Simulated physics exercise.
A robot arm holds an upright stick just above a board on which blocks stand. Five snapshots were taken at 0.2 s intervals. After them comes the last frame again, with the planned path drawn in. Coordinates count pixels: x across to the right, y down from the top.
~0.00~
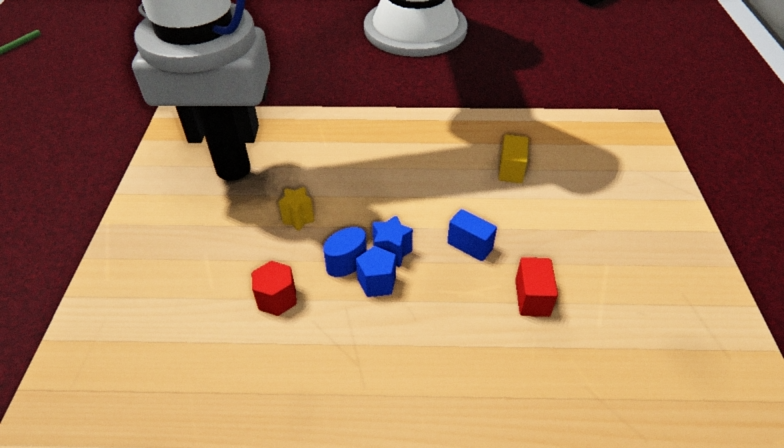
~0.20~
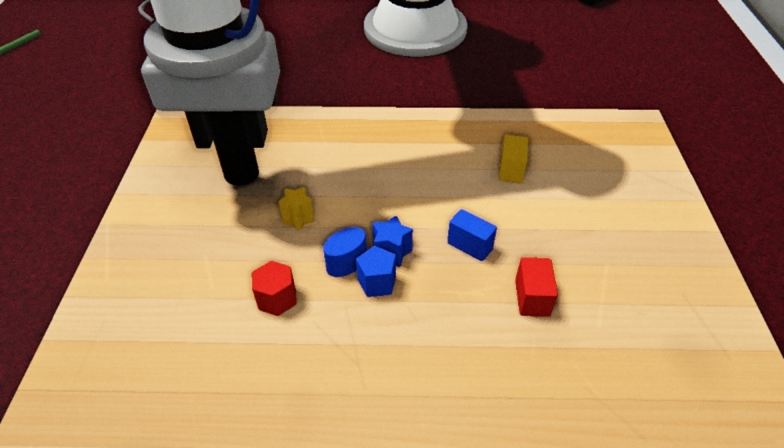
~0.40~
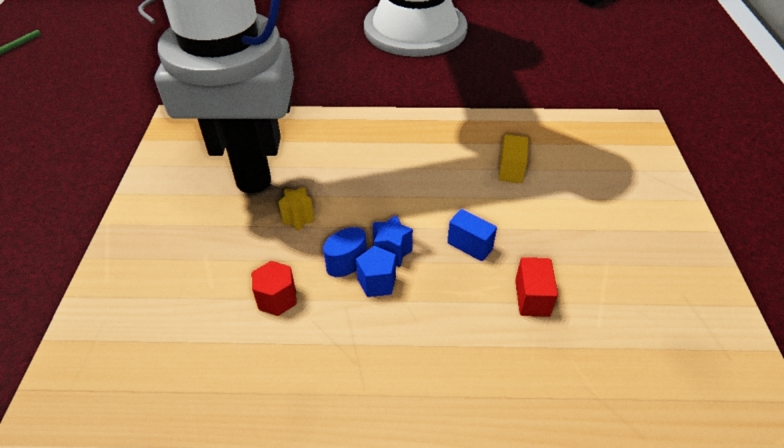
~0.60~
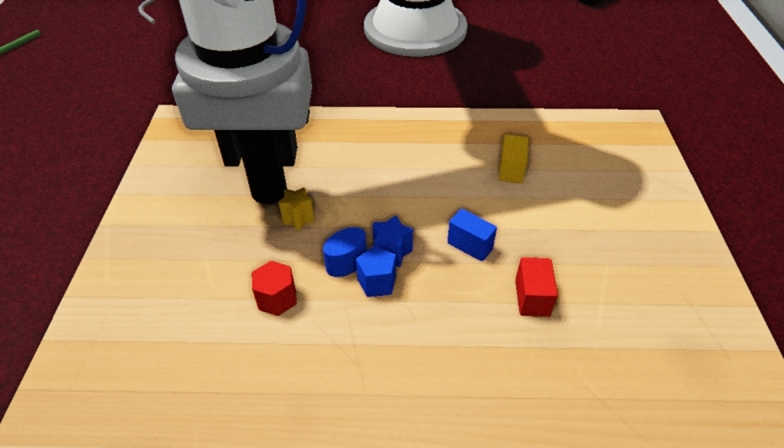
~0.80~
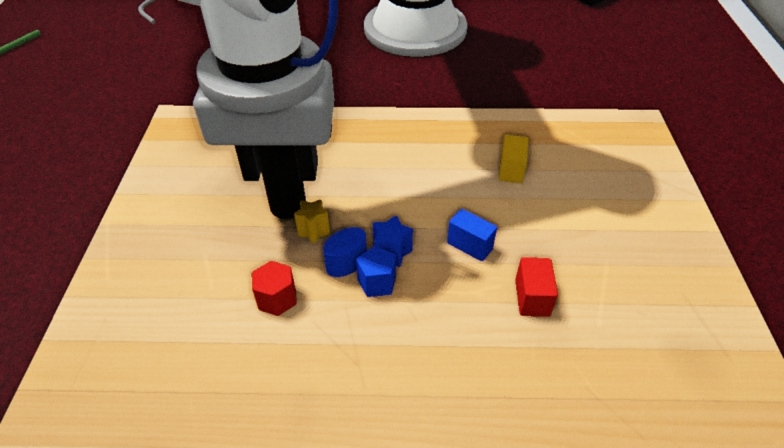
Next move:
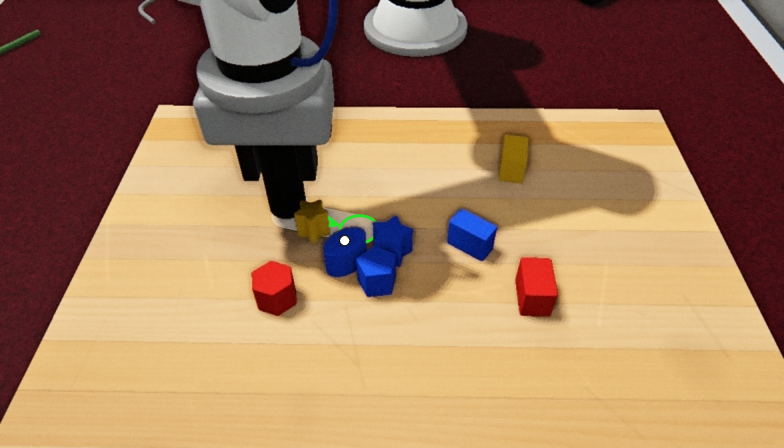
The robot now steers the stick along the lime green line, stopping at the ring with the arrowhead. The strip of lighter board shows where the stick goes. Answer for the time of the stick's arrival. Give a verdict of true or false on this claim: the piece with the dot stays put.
This is false.
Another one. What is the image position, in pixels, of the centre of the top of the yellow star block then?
Around (344, 229).
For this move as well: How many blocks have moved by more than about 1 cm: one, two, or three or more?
I'm going with two.
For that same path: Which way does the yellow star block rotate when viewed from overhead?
Looking down: Clockwise.
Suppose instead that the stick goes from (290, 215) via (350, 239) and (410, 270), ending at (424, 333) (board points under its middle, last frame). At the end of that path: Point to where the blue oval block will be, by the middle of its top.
Its top centre is at about (359, 282).
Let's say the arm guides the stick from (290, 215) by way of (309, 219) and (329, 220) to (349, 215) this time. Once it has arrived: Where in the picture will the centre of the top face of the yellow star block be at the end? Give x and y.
My prediction: (332, 221).
Drawn move, in a line from (290, 215) to (359, 229); the dot is on the blue oval block.
On the path given first. Halfway along, stick at (324, 213); yellow star block at (330, 222), turned 60° clockwise.
At the end, stick at (358, 221); yellow star block at (344, 229), turned 100° clockwise; blue oval block at (349, 253); blue pentagonal block at (380, 266), turned 20° anticlockwise; blue star block still.
